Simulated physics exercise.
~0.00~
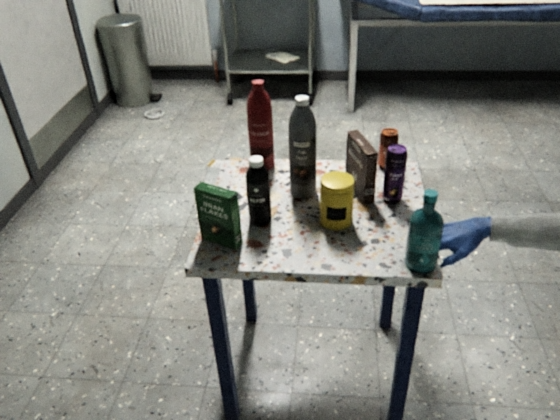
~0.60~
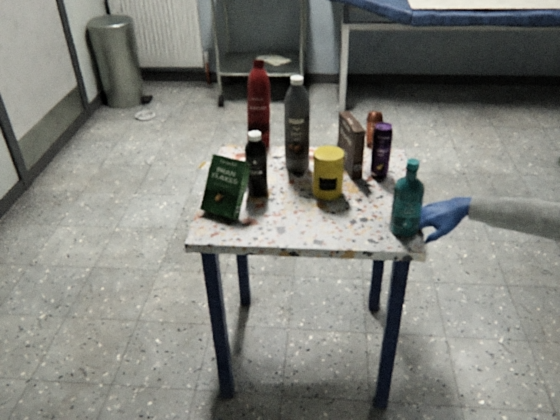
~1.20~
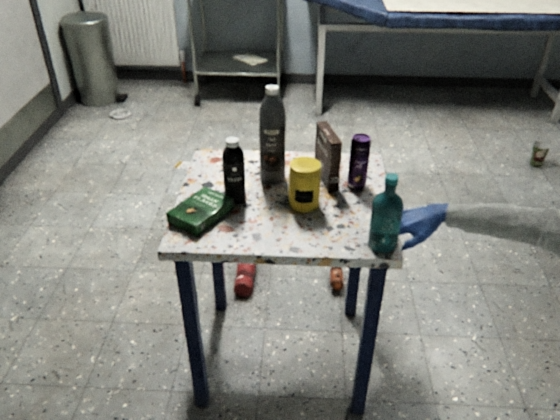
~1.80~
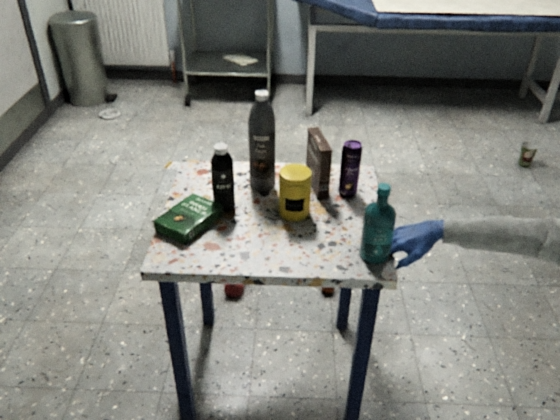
In a room with a grey tiled floor, a blue-gloved hand was at the corner of a small speckled table as the red bottle and orange container fell to the floor and the green packet toppled flat, leaving the other items standing.
